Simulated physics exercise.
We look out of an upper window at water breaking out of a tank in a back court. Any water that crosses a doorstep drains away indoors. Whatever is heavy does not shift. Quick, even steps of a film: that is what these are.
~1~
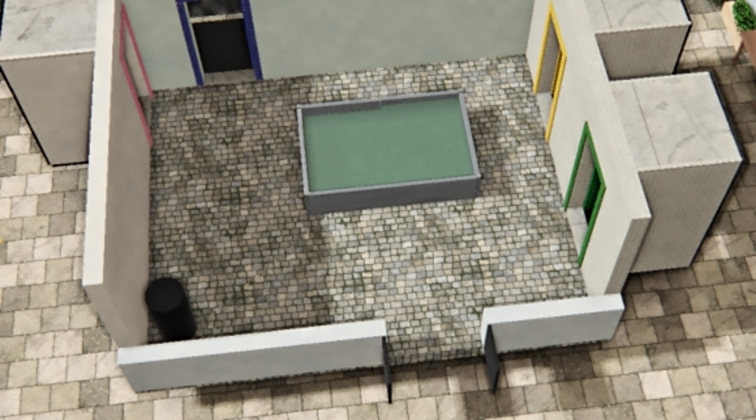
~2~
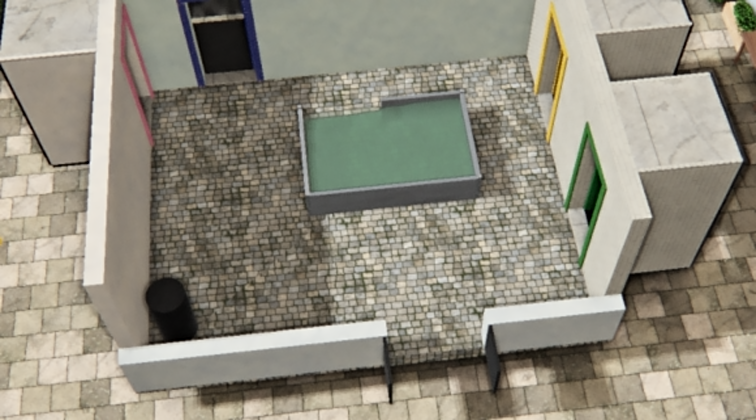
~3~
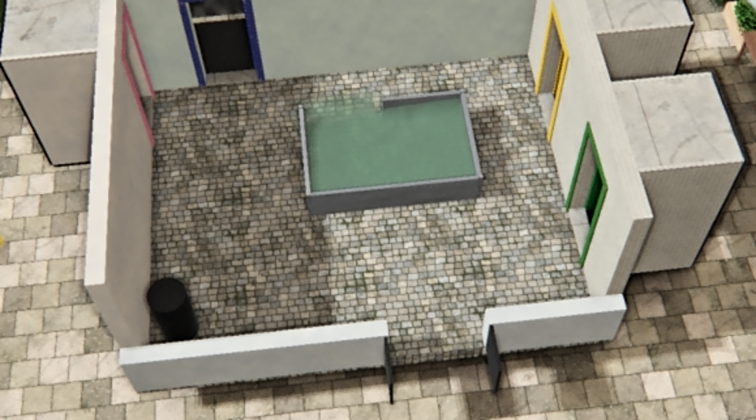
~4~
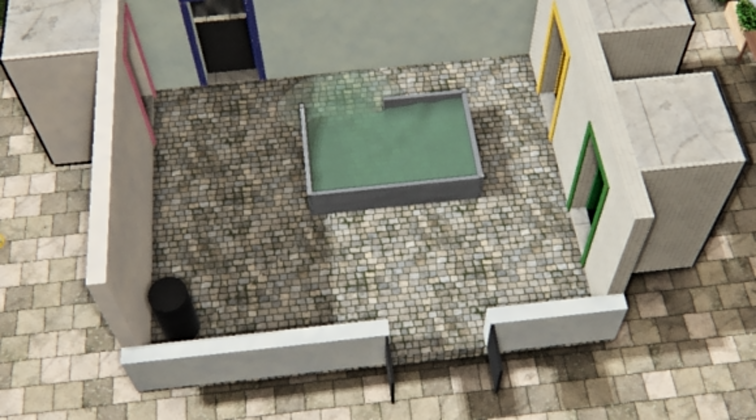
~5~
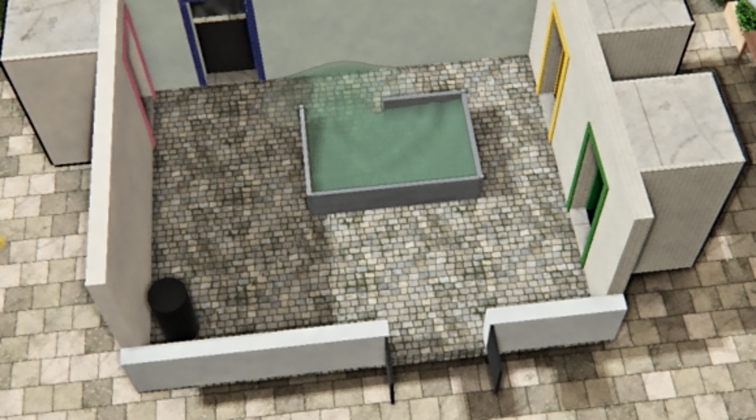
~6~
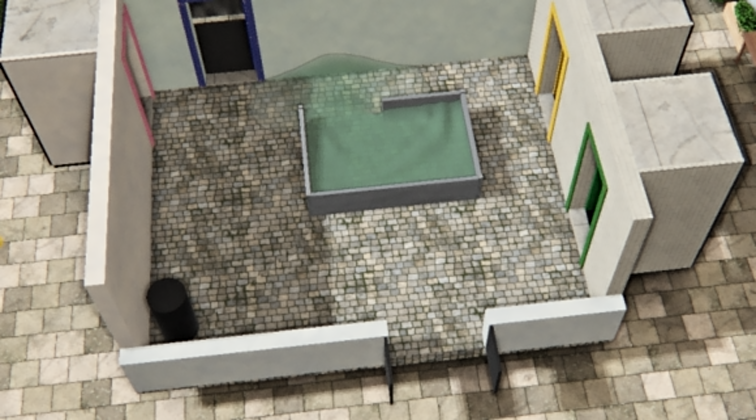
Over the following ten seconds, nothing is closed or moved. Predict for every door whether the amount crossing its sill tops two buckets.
At the end, the green door is going to allow two buckets or less; the pink door is going to allow over two buckets; the blue door is going to allow over two buckets; the yellow door is going to allow over two buckets.
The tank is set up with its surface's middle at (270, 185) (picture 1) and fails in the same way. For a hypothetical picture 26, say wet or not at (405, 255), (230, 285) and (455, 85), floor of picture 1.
Log: No flood; no flood; flood.
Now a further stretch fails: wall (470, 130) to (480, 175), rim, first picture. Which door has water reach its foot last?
I say the door marked pink.
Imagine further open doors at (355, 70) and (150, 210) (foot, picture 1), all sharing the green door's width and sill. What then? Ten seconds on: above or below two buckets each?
First: Gets beyond it. Second: Remains below.
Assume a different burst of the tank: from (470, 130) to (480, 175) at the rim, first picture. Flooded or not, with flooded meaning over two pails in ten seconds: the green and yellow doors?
The green door exceeds the limit, the yellow door exceeds the limit.
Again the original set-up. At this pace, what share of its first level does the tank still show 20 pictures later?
Roughly 40 %.
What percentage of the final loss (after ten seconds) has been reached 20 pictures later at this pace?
Estimated share: Close to 40 %.
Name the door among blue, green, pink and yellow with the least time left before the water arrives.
My answer is the door marked blue.
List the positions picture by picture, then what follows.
In the first picture, the tank at (386, 144) is whole and still.
In the second picture, the front is at a hidden place, out from the gap on the tank's far side.
In the third picture, water pours out on the tank's far side and has run to (296, 113).
In the fourth picture, the front is at (363, 71), out from the gap on the tank's far side.
In the fifth picture, water pours out on the tank's far side and has run to (280, 80).
In the sixth picture, the front is at (262, 82), out from the gap on the tank's far side.
A moment on, water covers 15 % of the floor; the green door not reached, the pink door not reached, the blue door wet at the sill, nothing in, the yellow door not reached.
Next, water covers 30 % of the floor; the green door not reached, the pink door under two buckets in, the blue door under two buckets in, the yellow door not reached.
Then, water covers 40 % of the floor; the green door not reached, the pink door far over two buckets in, the blue door over two buckets in, the yellow door over two buckets in.
Later, water covers 75 % of the floor; the green door wet at the sill, nothing in, the pink door far over two buckets in, the blue door over two buckets in, the yellow door far over two buckets in.
In the end, water covers 95 % of the floor; the green door wet at the sill, nothing in, the pink door far over two buckets in, the blue door far over two buckets in, the yellow door far over two buckets in.
